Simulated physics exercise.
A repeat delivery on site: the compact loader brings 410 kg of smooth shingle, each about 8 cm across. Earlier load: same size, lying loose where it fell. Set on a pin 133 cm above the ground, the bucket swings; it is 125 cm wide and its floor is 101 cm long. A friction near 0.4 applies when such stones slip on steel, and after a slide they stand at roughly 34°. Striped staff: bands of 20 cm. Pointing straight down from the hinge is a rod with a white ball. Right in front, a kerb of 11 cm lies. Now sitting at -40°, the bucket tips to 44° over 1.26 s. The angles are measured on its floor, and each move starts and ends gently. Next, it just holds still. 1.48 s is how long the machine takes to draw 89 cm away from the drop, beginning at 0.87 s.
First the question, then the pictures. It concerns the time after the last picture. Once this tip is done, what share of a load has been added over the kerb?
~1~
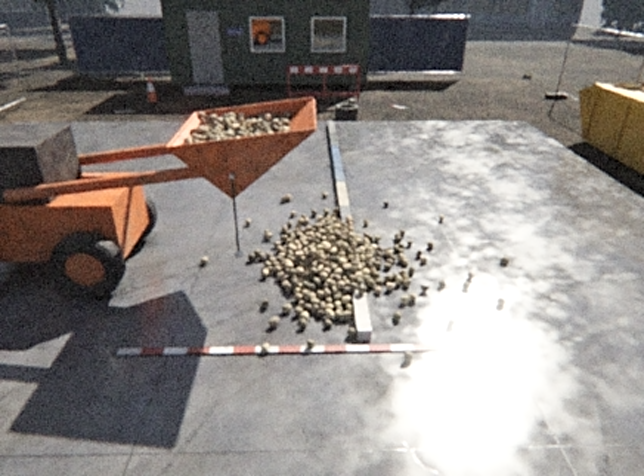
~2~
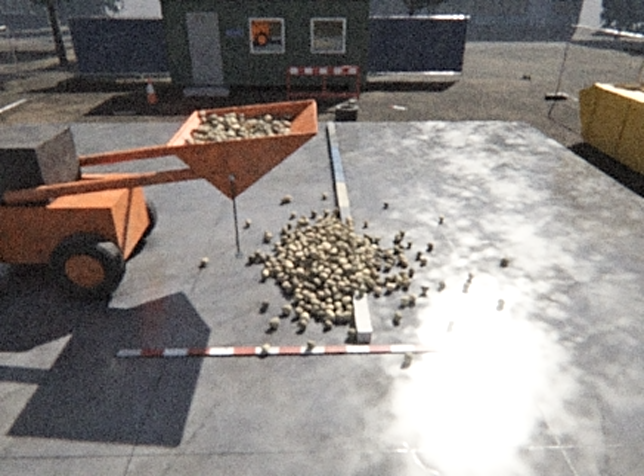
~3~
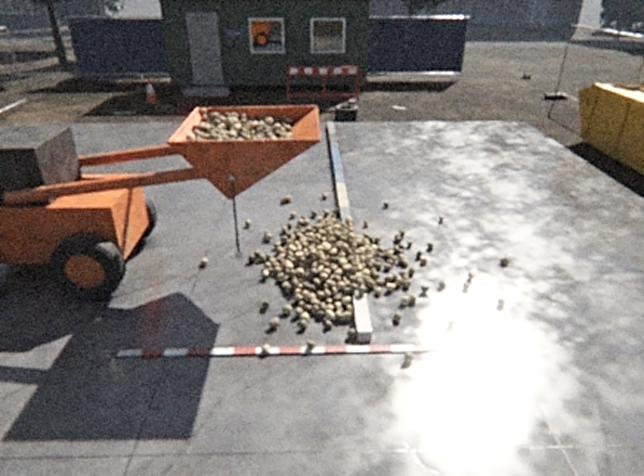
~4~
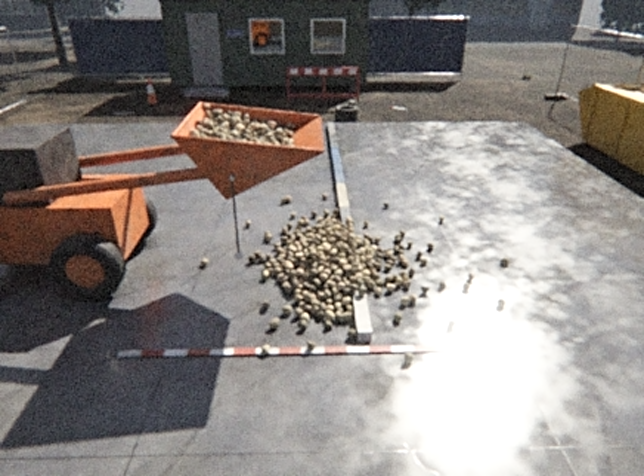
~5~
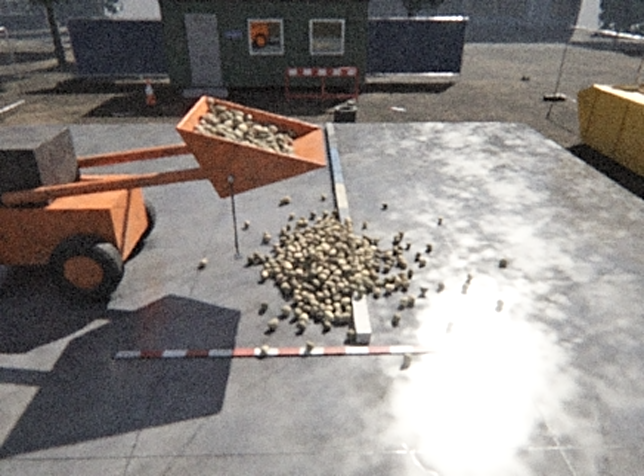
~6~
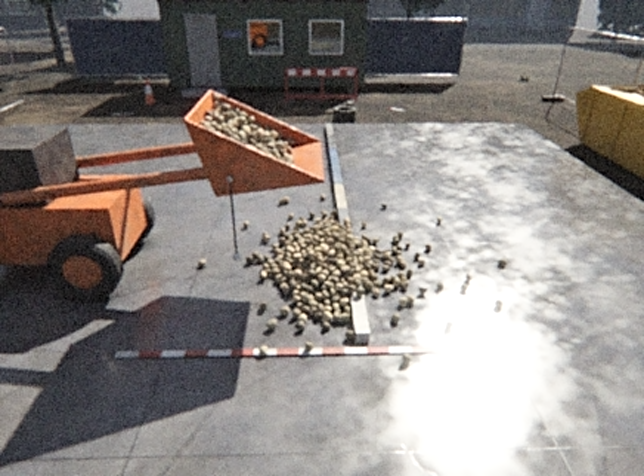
About 6 per cent.
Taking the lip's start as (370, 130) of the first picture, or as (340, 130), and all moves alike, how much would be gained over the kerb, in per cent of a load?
Case one about 55 %, case two about 25 %.
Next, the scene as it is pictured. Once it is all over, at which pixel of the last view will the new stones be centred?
Their centre rests close to (296, 257).
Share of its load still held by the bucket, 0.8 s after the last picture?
Roughly 25 per cent remains inside.
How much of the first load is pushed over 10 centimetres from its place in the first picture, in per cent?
About 15 %.
Then, 0.4 s after the last picture the floor is at 31°; in per cent of one load, 100 in the bucket, 86 on this side of the kerb, 14 over the kerb; the foremost stones are at (460, 272).
Then, 0.8 s after the last picture the floor is at 44°; in per cent of one load, 27 in the bucket, 160 on this side of the kerb, 14 over the kerb; the foremost stones are at (460, 272).
Then, 2.3 s after the last picture the floor is at 44°; in per cent of one load, 0 in the bucket, 180 on this side of the kerb, 20 over the kerb; the foremost stones are at (475, 274).
Then, 5.0 s after the last picture the floor is at 44°; in per cent of one load, 0 in the bucket, 180 on this side of the kerb, 20 over the kerb; the foremost stones are at (475, 274). Net gain over the kerb, 6.
